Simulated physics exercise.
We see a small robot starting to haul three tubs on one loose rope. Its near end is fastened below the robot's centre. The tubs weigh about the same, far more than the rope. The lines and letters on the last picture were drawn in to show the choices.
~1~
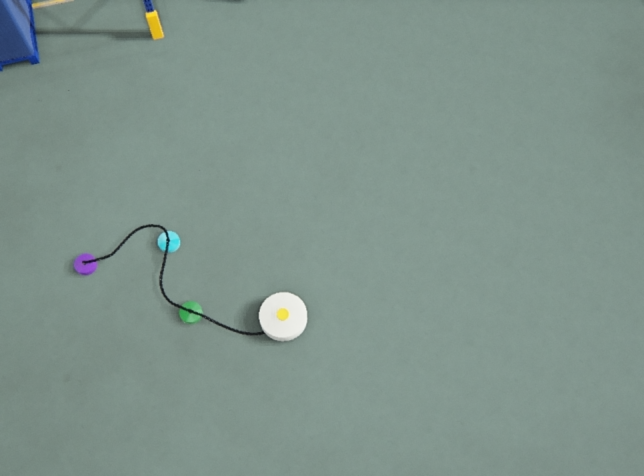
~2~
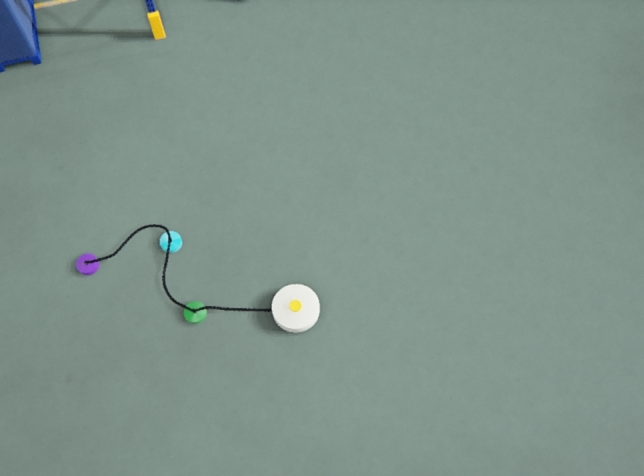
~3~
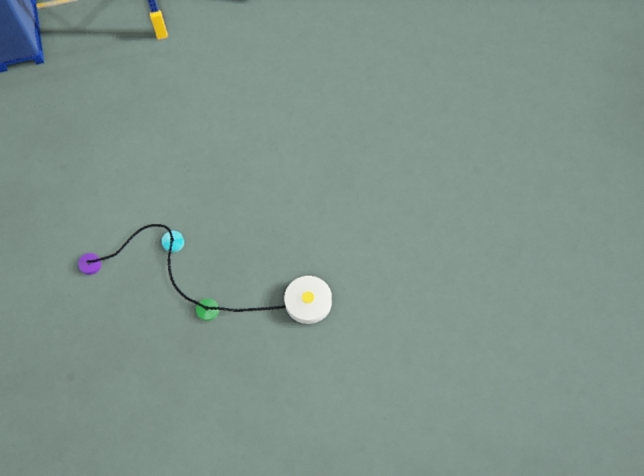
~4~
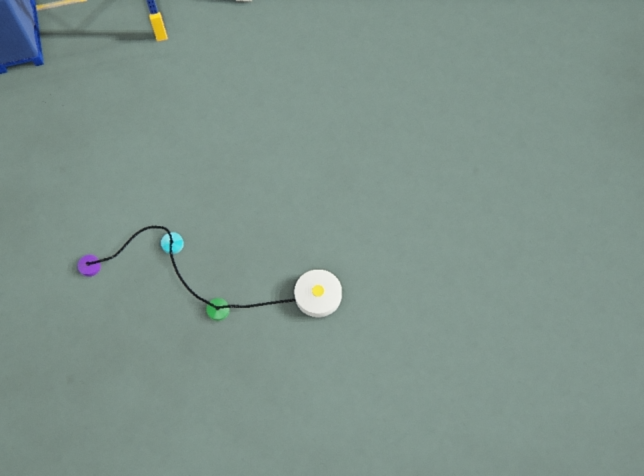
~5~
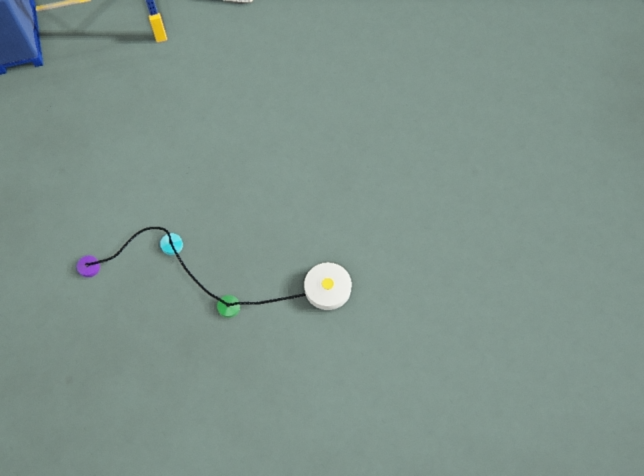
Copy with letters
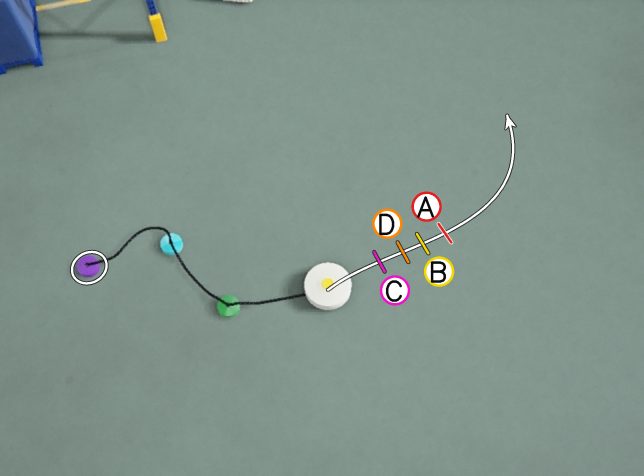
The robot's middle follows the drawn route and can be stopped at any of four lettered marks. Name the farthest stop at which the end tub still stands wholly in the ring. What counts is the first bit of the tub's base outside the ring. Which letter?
The farthest safe stop is C.
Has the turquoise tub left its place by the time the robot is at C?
By then, yes.
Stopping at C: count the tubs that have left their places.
By then, two.
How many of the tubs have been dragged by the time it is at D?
By then, three.
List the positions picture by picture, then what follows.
Robot (283, 317); purple tub (85, 264); turquoise tub (169, 242), in the first picture.
Robot (296, 309); green tub (195, 312); purple tub (87, 264), in the second picture.
Robot (308, 300); green tub (207, 309); purple tub (90, 264), in the third picture.
Robot (318, 294); green tub (218, 309); purple tub (89, 265), in the fourth picture.
Robot (328, 287); green tub (229, 306); purple tub (88, 266); turquoise tub (171, 244), in the fifth picture.
On the copy, A at (445, 233); B at (423, 244); C at (379, 262); D at (403, 252); the ring at (89, 268); the route from (328, 290) via (463, 223) to (507, 116).
On C. First, robot (345, 275); purple tub (88, 266); turquoise tub (172, 245); green tub (246, 292).
Then, robot (363, 266); purple tub (88, 266); turquoise tub (179, 248); green tub (264, 275).
Finally, robot (380, 259); purple tub (88, 266); turquoise tub (191, 251); green tub (281, 266); the ringed tub at the far end is still in its ring.
By contrast, A drags the last tub to (150, 262); B drags the last tub to (125, 263); D drags the last tub to (104, 265).
